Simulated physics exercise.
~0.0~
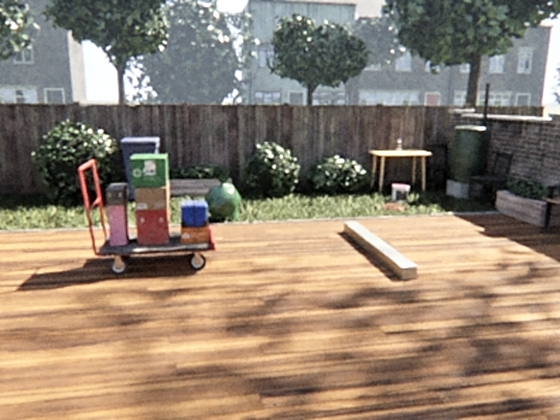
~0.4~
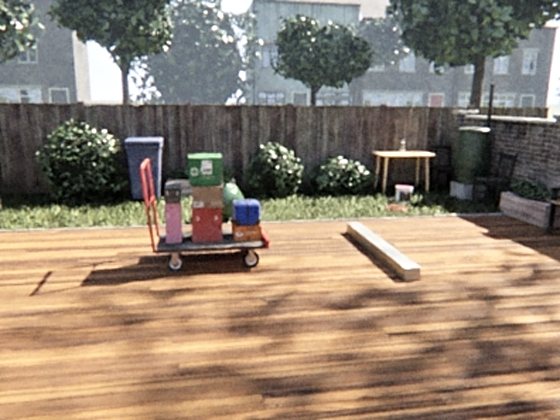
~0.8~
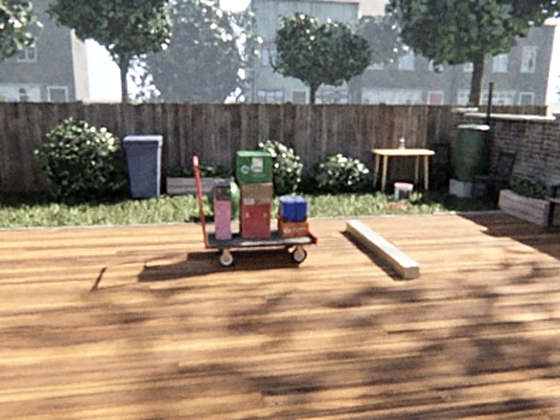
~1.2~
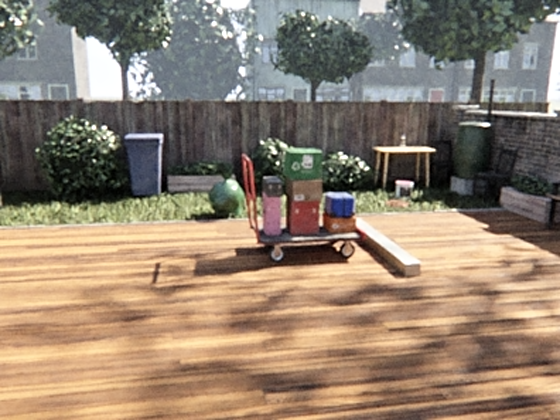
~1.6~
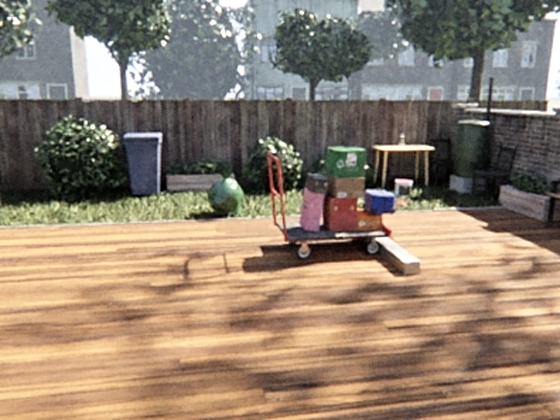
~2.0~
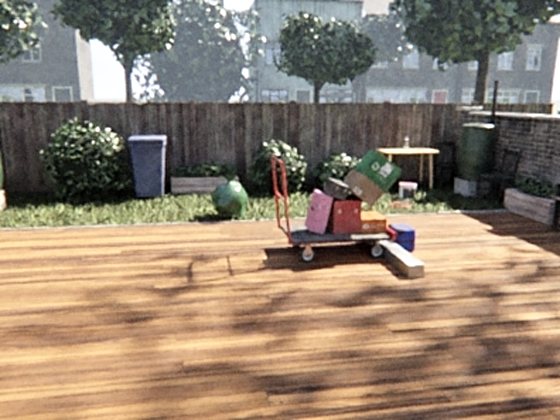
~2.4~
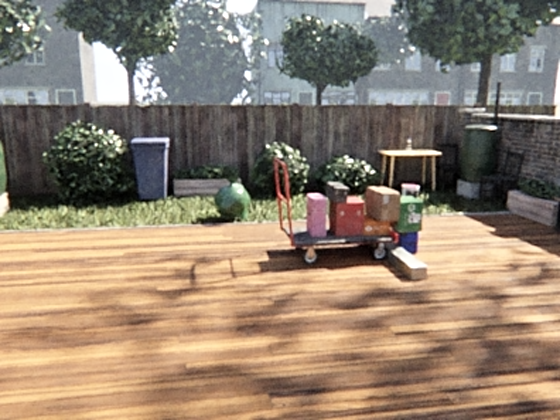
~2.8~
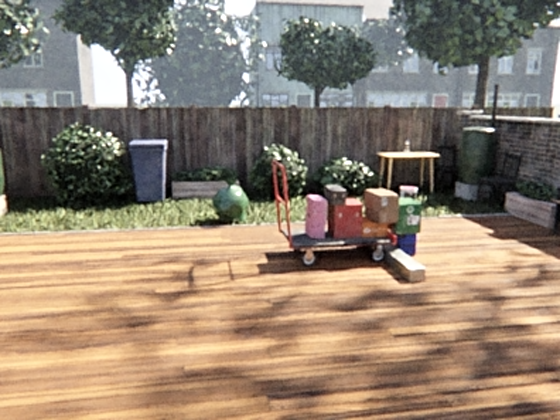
A red-handled cart stacked with coloured boxes rolls right across a wooden deck and stops at a pale kerb, where its load lurches forward. The green and blue boxes topple off the front, while the pink, red, orange, brown and black ones stay aboard, the brown one tipped over.
